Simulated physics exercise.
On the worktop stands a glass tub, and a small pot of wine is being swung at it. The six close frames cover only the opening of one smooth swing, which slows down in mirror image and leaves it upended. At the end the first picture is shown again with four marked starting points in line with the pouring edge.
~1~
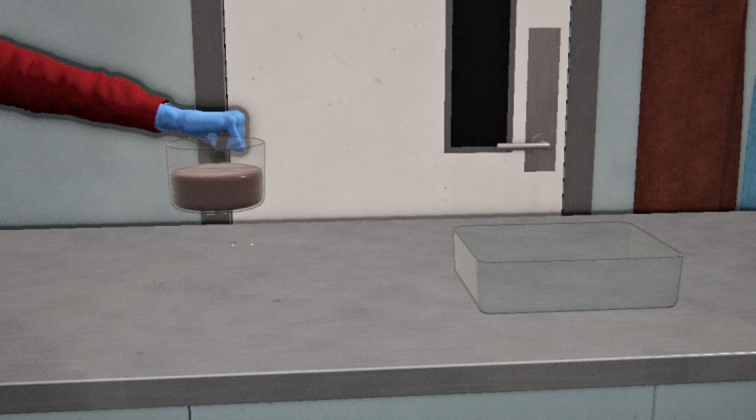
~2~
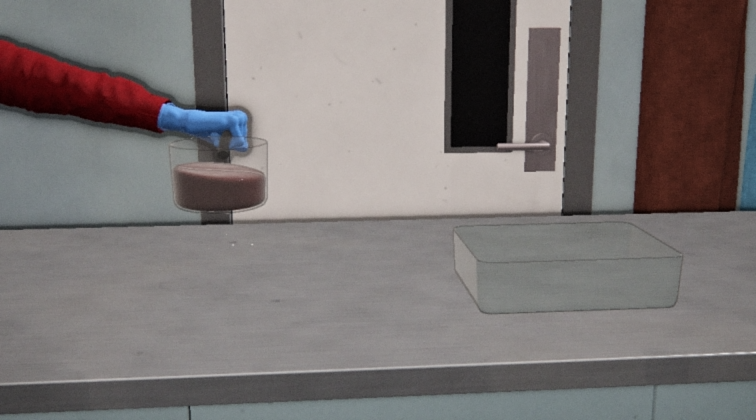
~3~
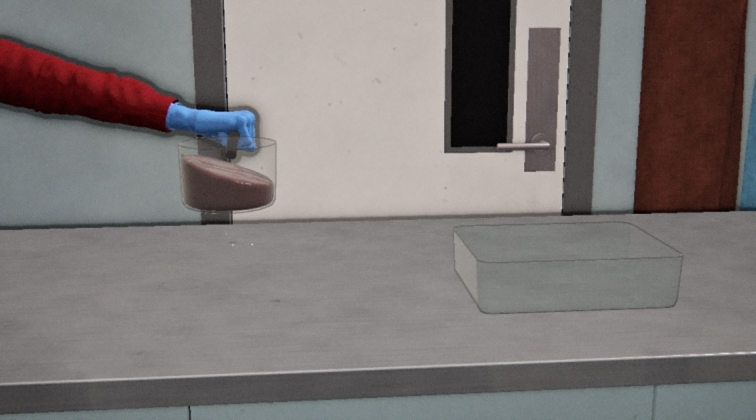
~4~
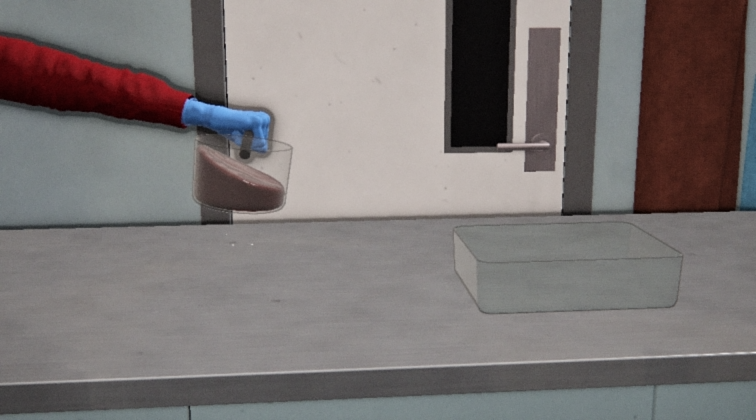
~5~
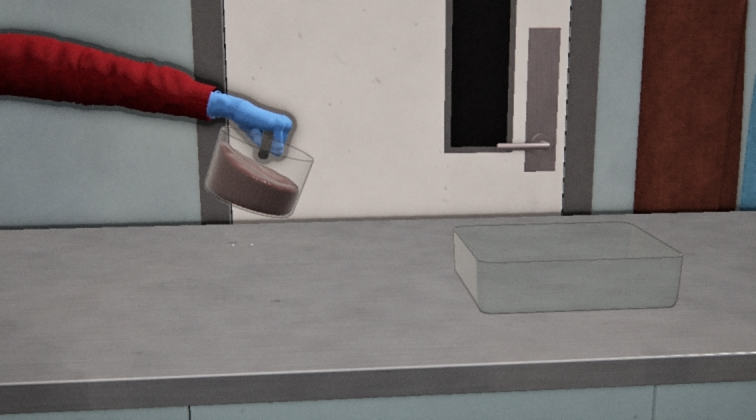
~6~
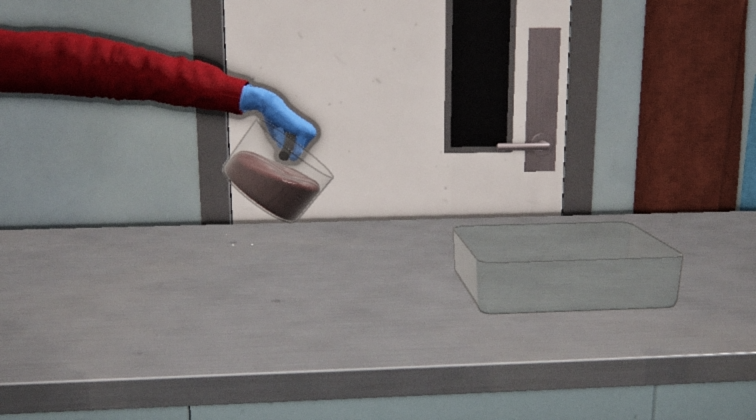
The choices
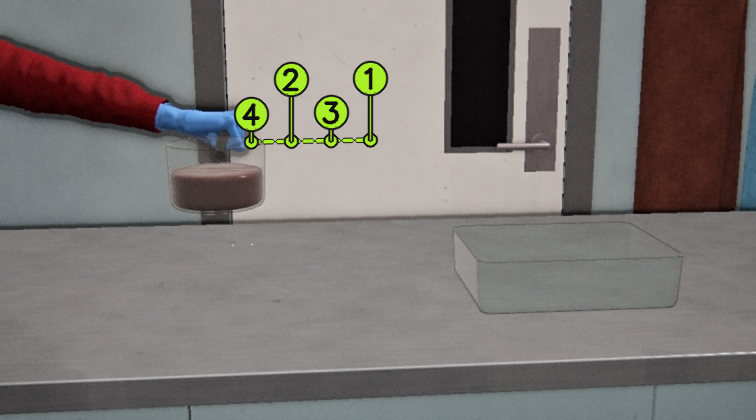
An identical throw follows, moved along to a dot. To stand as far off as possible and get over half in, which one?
3 will do.
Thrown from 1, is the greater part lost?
No, not at all.
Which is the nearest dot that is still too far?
2.
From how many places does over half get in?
Two.
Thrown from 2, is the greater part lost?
Yes.
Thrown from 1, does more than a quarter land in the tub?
Yes.
In lime, 1 at (370, 140); 2 at (291, 141); 3 at (331, 140); 4 at (251, 142).
If 1 is chosen, about 75 % lands in the tub, 2 % falls short and 23 % goes beside or beyond.
If 2 is chosen, about 14 % lands in the tub, 82 % falls short and 4 % goes beside or beyond.
If 3 is chosen, about 77 % lands in the tub, 9 % falls short and 15 % goes beside or beyond.
If 4 is chosen, about 0 % lands in the tub, 98 % falls short.
